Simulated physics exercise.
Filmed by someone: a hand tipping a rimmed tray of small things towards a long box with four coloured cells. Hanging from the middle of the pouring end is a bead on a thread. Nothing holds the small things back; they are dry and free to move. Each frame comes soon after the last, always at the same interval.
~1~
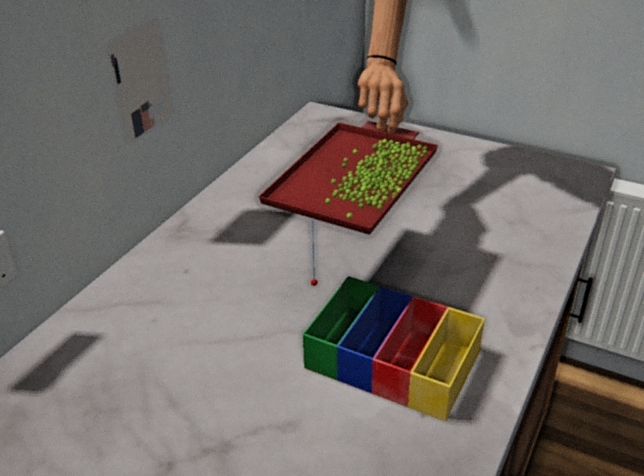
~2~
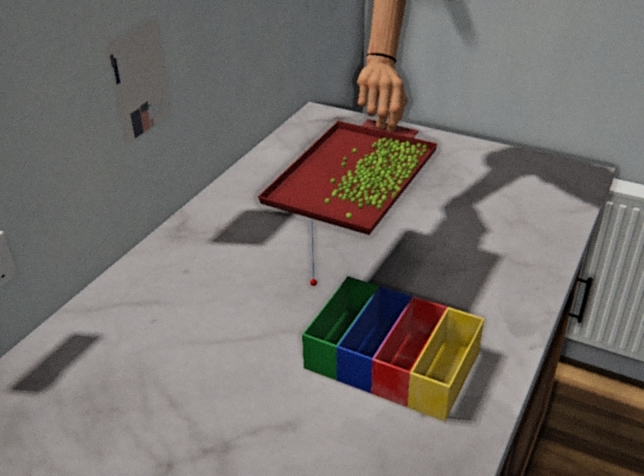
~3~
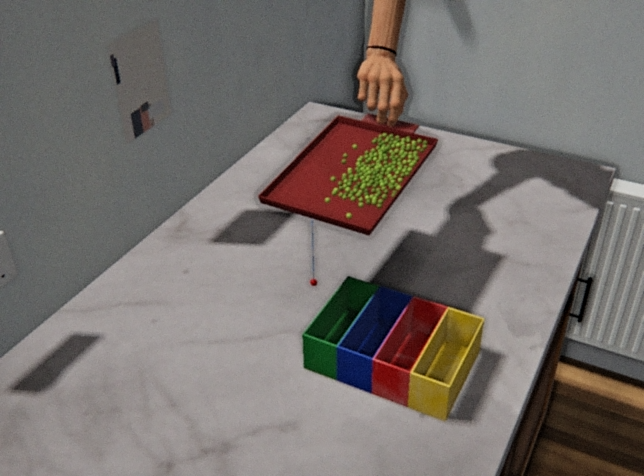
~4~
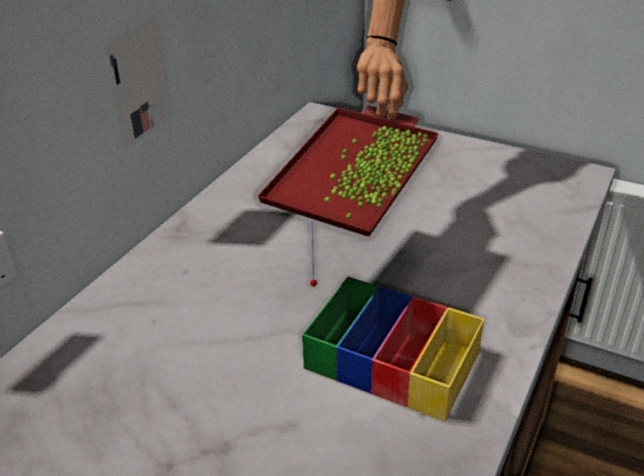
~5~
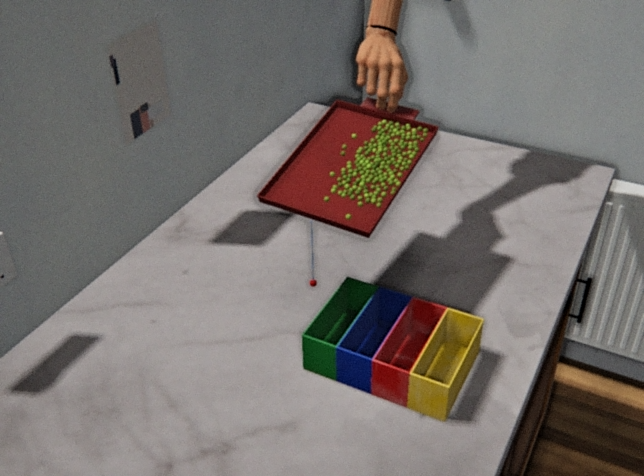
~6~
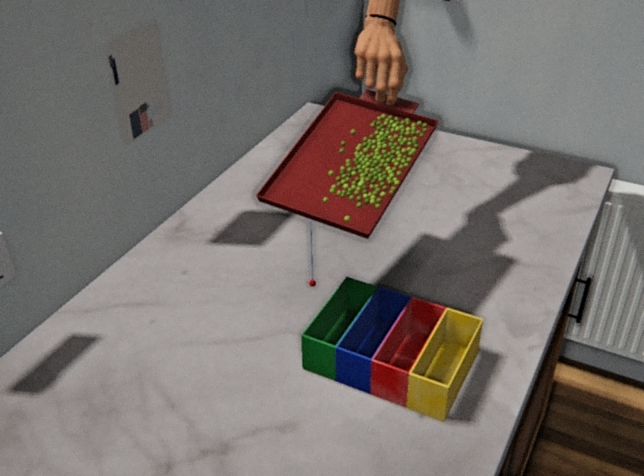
A pale marbled worktop beside grey walls, with a white radiator at the right, is seen from above at an angle by a camera that stays still. A wooden-looking hand holds the far end of a dark red rimmed tray of green peas, with a red bead hanging beneath its near end and a green, blue, red and yellow box in front. The hand slowly raises the far end, tilting the tray slightly, while the peas stay bunched towards the right and the box remains still.
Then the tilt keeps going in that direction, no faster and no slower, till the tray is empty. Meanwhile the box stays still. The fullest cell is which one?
The green cell.
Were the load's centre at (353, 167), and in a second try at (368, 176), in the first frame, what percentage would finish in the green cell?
In order, about 50 and 50 in a hundred.
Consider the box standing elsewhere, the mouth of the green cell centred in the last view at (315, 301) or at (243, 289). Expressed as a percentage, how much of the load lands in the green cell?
Roughly 10% the first time and 0% the second time.
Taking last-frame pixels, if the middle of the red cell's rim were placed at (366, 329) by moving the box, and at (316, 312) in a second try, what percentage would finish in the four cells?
First placement near 100 percent, second near 90 percent.
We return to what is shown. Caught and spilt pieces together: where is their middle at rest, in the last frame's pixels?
Roughly at (344, 352), give or take.
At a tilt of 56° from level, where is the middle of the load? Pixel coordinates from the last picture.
The load is centred around (354, 209).
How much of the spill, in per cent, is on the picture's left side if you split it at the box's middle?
Left portion: Around 100 %.
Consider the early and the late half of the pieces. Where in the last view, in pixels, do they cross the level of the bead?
(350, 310), then (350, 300).
Soon, tray tipped steeply; nearly all on the tray; a stray few in the blue cell; a stray few in the green cell; a stray few falling or outside the box.
A while on, tray tipped right over; about a quarter on the tray; about a quarter in the green cell; about a quarter in the blue cell; about a quarter falling or outside the box.
Towards the end, tray tipped past a quarter turn; about half in the green cell; about a third in the blue cell; a stray few in the red cell; a small part falling or outside the box.
Finally, tray tipped past a quarter turn; about half in the green cell; about a third in the blue cell; a stray few in the red cell; none in the yellow cell; a small part outside the box.
